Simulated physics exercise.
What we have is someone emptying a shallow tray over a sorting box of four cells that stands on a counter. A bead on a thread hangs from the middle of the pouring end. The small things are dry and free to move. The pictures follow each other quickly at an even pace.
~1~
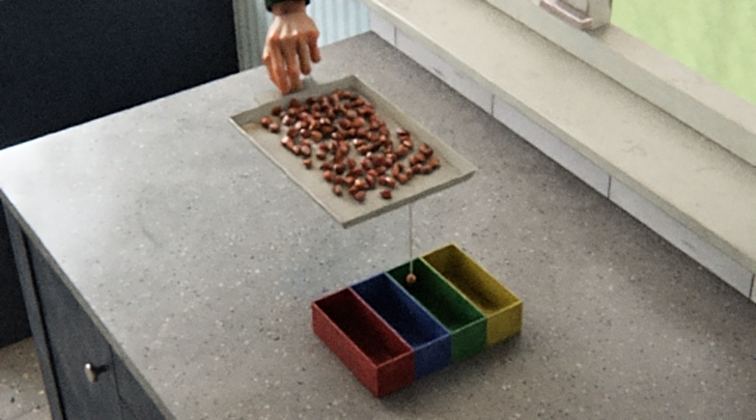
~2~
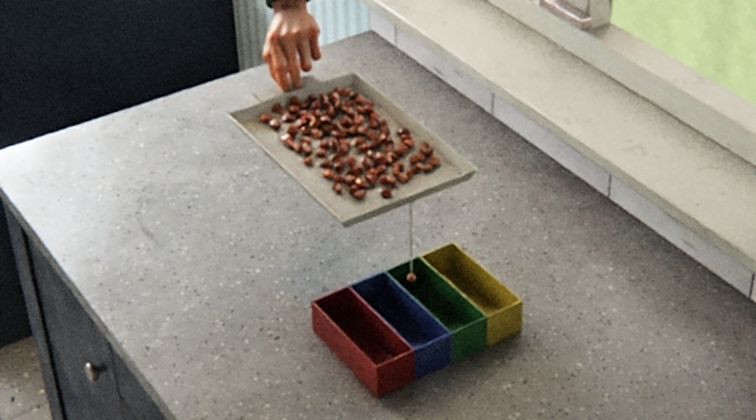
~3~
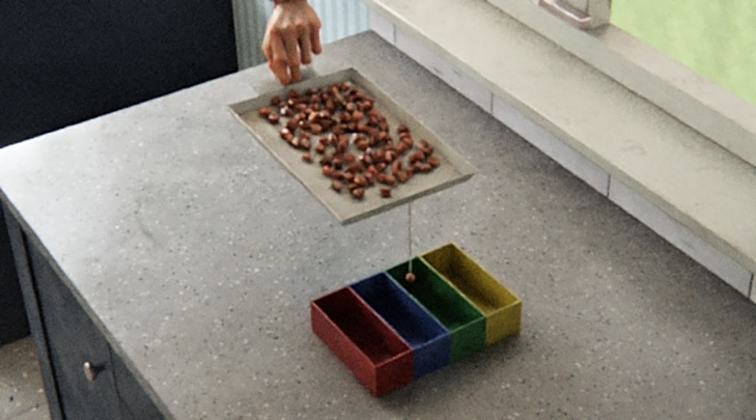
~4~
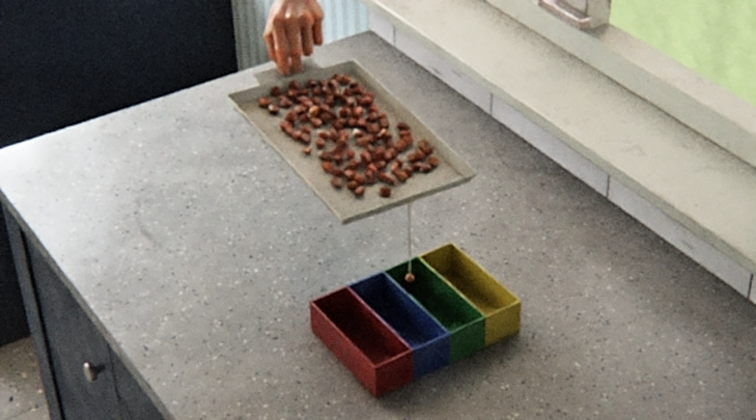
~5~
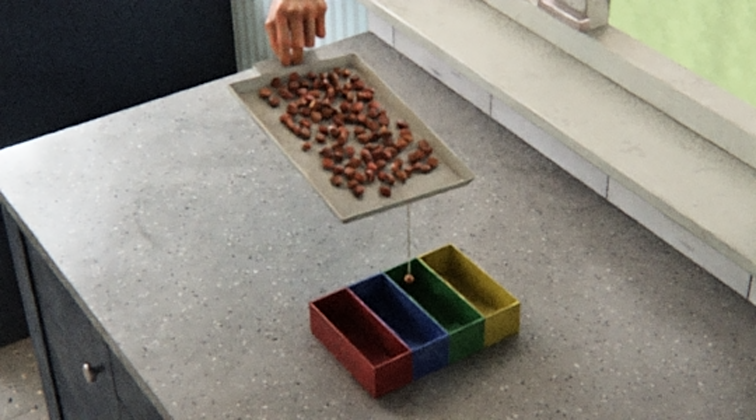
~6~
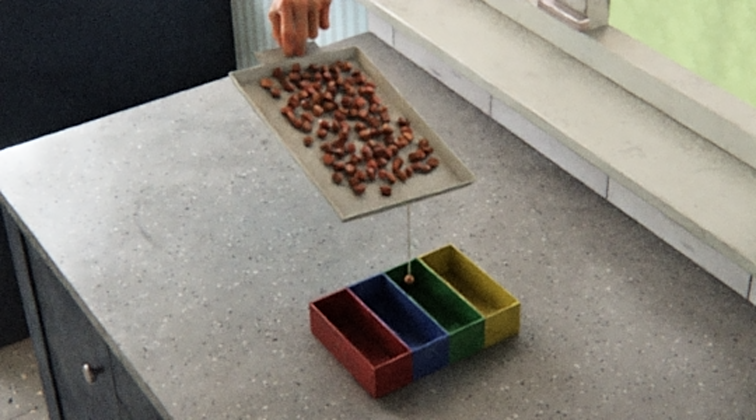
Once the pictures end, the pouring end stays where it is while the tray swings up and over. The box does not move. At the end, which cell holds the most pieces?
Fullest: The yellow cell.
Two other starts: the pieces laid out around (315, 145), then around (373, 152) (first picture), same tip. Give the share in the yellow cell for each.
Near 50 % and 50 %.
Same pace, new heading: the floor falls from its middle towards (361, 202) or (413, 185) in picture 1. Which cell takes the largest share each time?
In turn: The red cell; the yellow one.
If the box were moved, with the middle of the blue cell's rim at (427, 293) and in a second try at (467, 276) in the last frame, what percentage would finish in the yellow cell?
Near 40 % and 0 %.
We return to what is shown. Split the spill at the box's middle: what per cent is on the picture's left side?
Close to 0 per cent.
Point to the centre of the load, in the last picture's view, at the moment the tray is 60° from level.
Roughly at (448, 176).
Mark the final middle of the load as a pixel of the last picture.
Around (483, 305).
Soon after the last picture, tray tipped steeply; most on the tray; a small part falling or outside the box.
A little later, tray tipped right over; a stray few on the tray; about half in the yellow cell; a small part in the green cell; about a third falling or outside the box.
Later still, tray tipped past a quarter turn; about half in the yellow cell; a small part in the green cell; about a third falling or outside the box.
At rest, tray tipped past a quarter turn; about half in the yellow cell; a small part in the green cell; none in the red cell; none in the blue cell; about a third outside the box.
